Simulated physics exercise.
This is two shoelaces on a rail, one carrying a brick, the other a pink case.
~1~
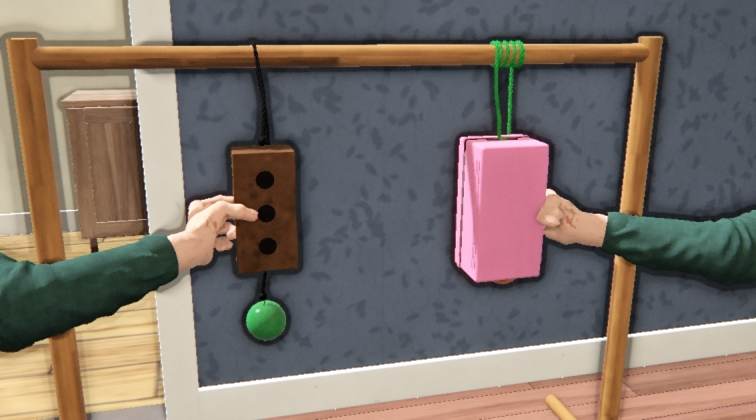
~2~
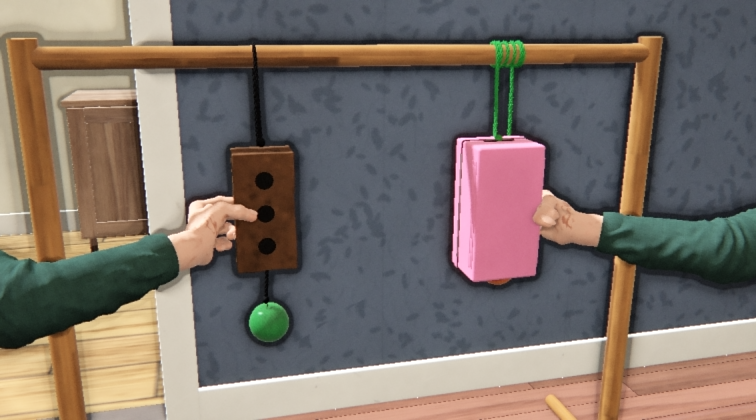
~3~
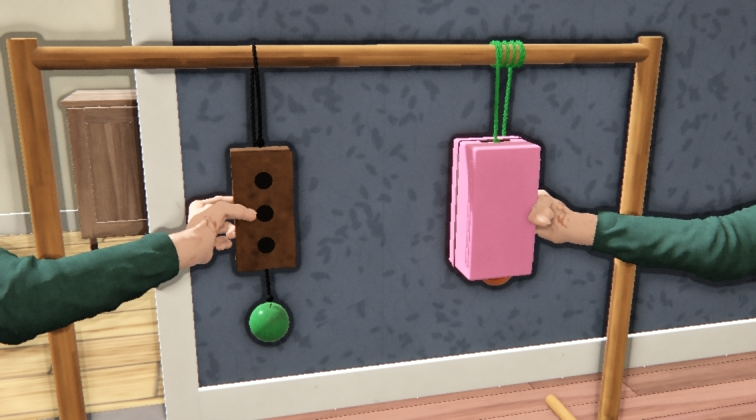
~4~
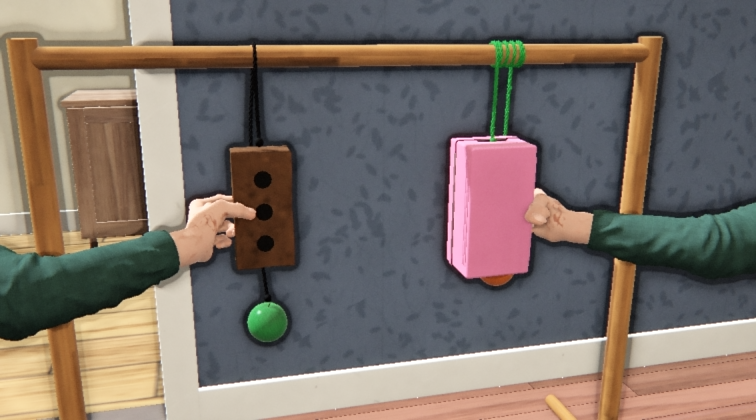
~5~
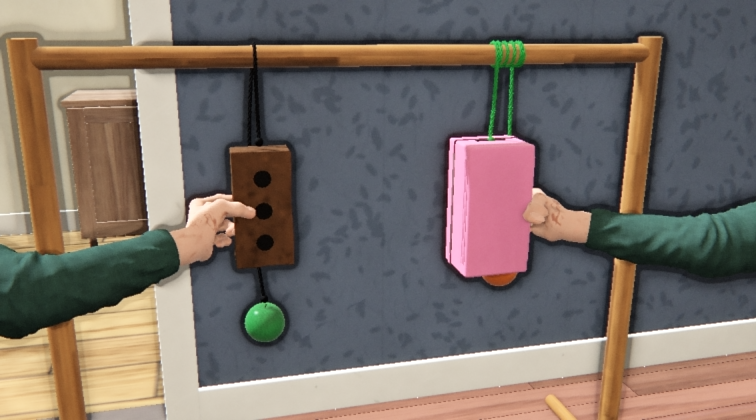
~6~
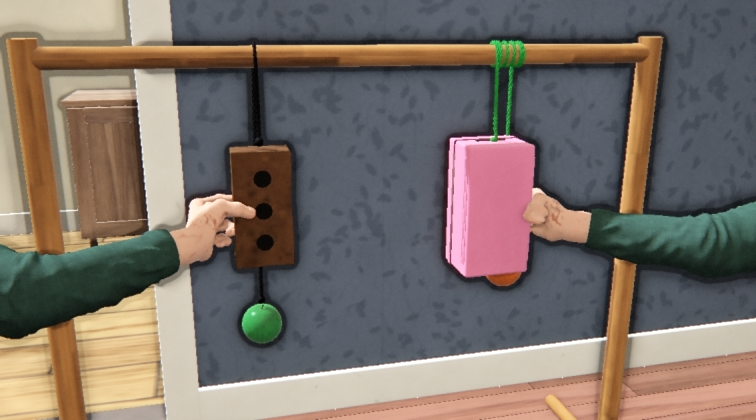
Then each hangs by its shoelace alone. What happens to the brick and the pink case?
As it turns out, the brick drops, the pink case keeps its height.
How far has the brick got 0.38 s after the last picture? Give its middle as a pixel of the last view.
At about (268, 354).
Then, 0.38 s on from there, brick dropping near (268, 353); pink case off the floor near (489, 214).
Then, 0.70 s on from there, brick on the floor; pink case off the floor near (489, 213).
In the end, brick on the floor; pink case off the floor near (490, 214). The brick pulls its rope through and the pink case stays hanging.
